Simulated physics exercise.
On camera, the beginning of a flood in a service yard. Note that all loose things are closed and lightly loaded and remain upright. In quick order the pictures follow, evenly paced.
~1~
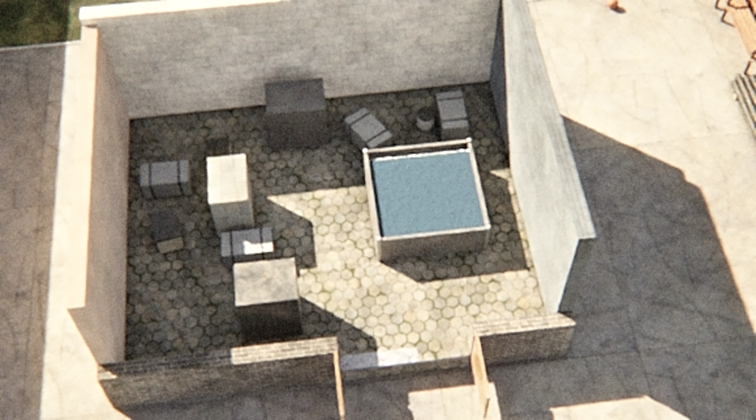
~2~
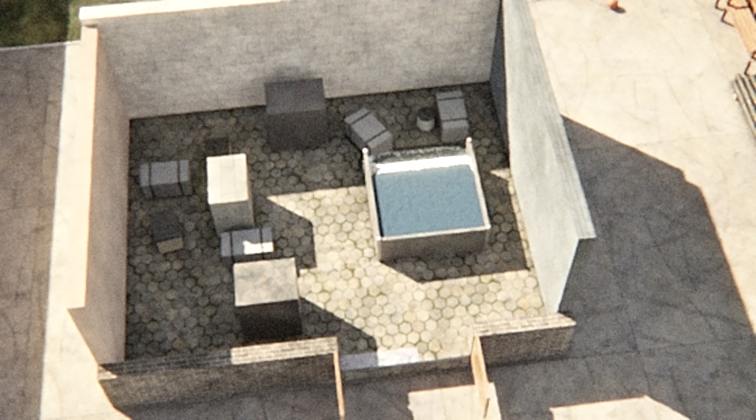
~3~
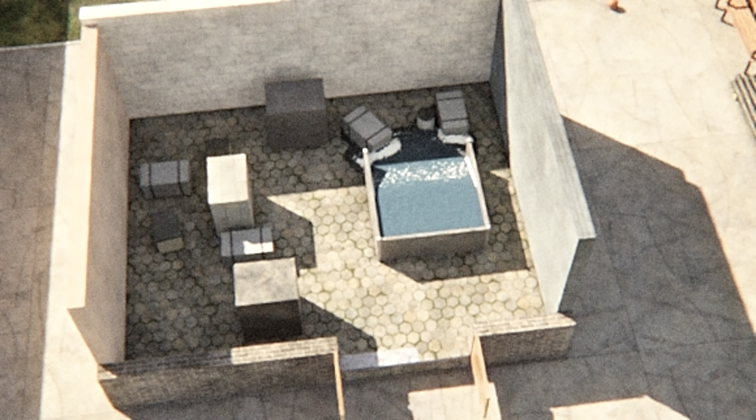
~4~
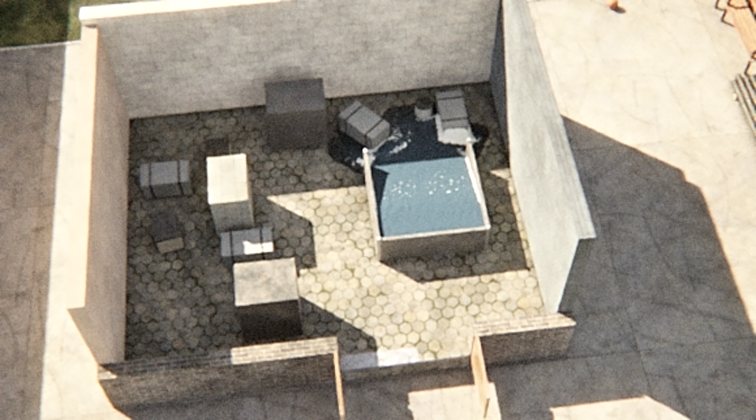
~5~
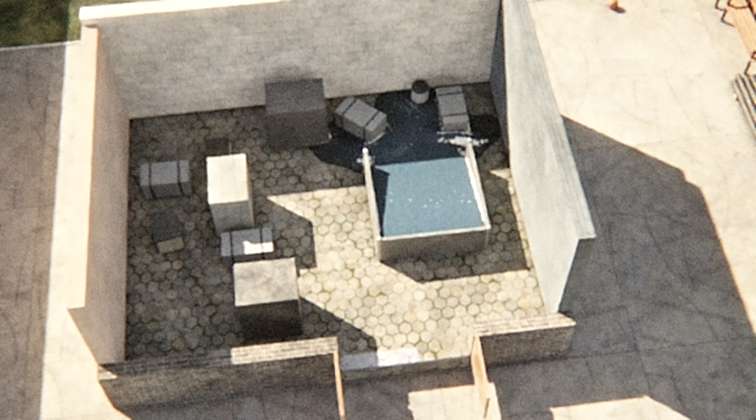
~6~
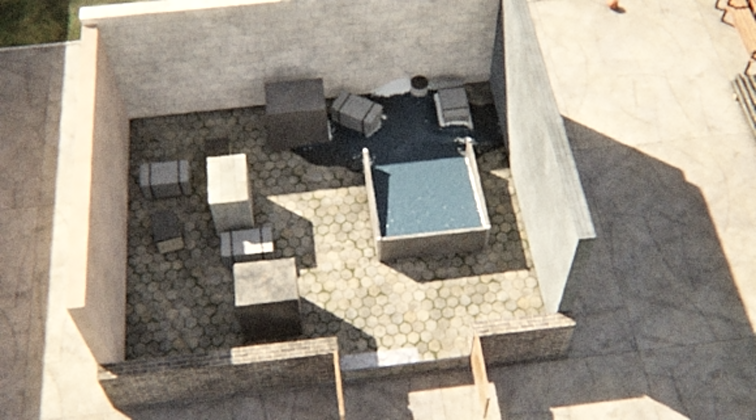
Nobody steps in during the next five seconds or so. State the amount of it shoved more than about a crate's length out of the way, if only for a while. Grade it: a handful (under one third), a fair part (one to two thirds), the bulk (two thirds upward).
A fair part.
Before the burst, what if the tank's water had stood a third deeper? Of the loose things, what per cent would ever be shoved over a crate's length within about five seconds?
I'd say close to 40 per cent of the things.
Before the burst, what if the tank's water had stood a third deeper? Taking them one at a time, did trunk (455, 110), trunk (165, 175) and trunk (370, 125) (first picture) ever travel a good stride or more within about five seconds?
Per item, in order: Cleared the mark; missed the mark; cleared the mark.
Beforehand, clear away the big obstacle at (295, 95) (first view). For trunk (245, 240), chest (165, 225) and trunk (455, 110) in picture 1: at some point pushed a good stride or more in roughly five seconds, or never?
Fell short, fell short and went the distance.
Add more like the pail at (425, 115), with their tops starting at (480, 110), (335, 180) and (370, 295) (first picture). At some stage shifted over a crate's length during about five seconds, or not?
Shoved clear, shoved clear, stays put.
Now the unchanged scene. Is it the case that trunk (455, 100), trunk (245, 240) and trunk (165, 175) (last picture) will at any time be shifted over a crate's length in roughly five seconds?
Going through them in order: First got well clear, second kept nearby, third kept nearby.
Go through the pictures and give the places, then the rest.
The first picture shows a pail at (426, 114), on the bottom; a trunk at (368, 127), on the bottom; 0 of 7 have shifted.
The second picture shows a pail at (426, 114) rests on the ground; a trunk at (368, 127), on the bottom; 0 of 7 have shifted.
The third picture shows a pail at (426, 113), on the bottom; a trunk at (368, 125) rests on the ground, close to its start; 0 of 7 have shifted.
The fourth picture shows a pail at (424, 103), on the bottom, close to its start; a trunk at (364, 120) rests on the ground, close to its start; 2 of 7 have shifted.
The fifth picture shows a pail at (420, 87) rests on the ground, a stride from its start; a trunk at (361, 113), on the bottom, a stride from its start; 3 of 7 have shifted.
The sixth picture shows a pail at (420, 82) floats, a stride from its start; a trunk at (357, 107), on the bottom, a stride from its start; 3 of 7 have shifted.
A moment on, 3 of 7 are well off their spots; 1 afloat.
Next, 3 of 7 are well off their spots; 3 afloat.
Later, 3 of 7 are well off their spots; 2 afloat.
In the end, 3 of 7 are well off their spots, and 3 have been at some point; 2 afloat.
